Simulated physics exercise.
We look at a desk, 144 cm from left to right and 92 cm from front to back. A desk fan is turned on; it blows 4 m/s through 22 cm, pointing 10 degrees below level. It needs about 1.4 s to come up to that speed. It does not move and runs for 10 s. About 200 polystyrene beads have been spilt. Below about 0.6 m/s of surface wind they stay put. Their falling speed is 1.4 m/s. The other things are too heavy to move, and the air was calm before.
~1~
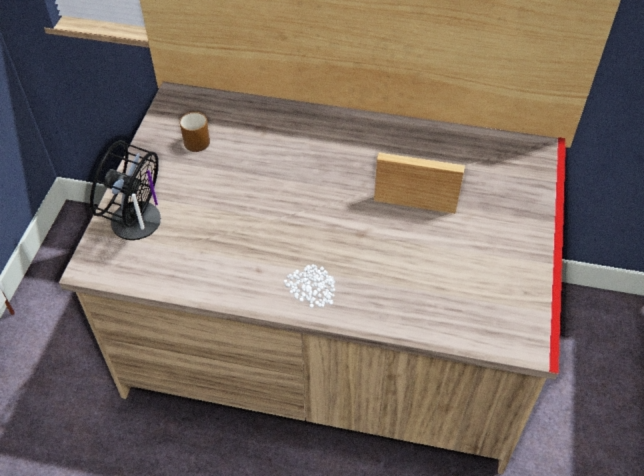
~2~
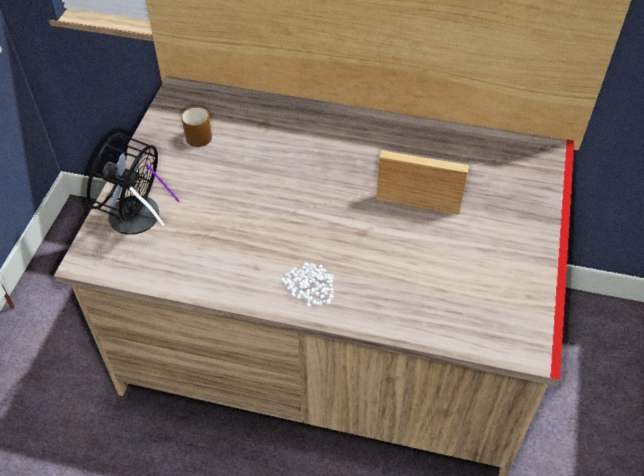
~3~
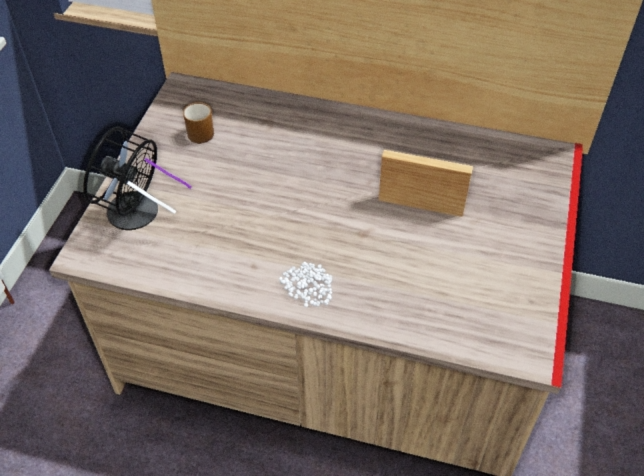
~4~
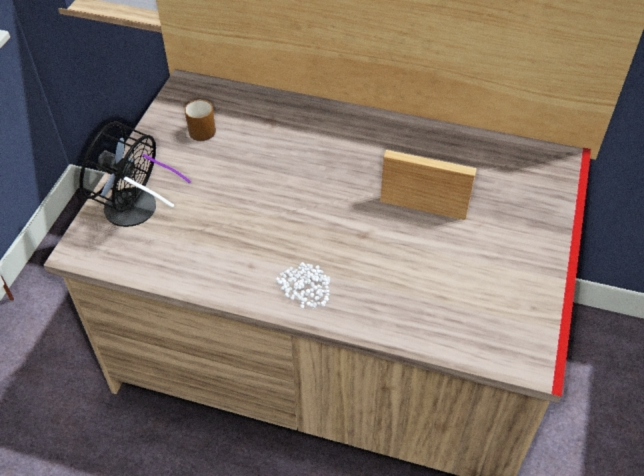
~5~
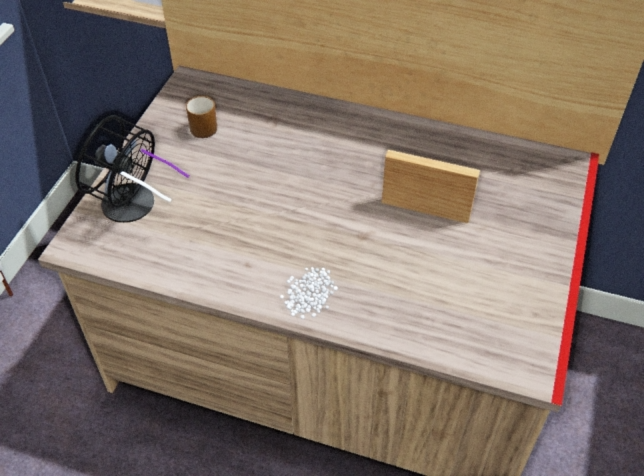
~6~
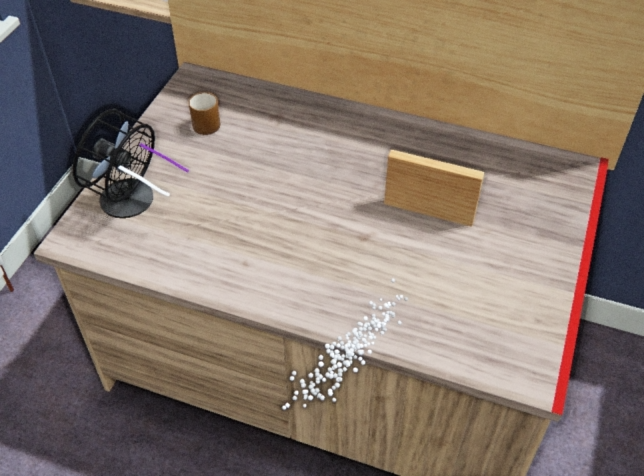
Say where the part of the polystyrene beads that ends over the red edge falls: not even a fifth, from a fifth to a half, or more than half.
The share over the red edge is less than a fifth.
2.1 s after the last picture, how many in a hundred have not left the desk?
Some 0 per cent.
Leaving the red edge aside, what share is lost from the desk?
Near 90 %.
Then, 0.9 s after the last picture the count stands so, 6 % are over the red edge.
Then, 2.1 s after the last picture the count stands so, 6 % are over the red edge.
Then, 4.4 s after the last picture the count stands so, 6 % are over the red edge.
Then, 8.9 s after the last picture, at the end, 6 % are over the red edge.
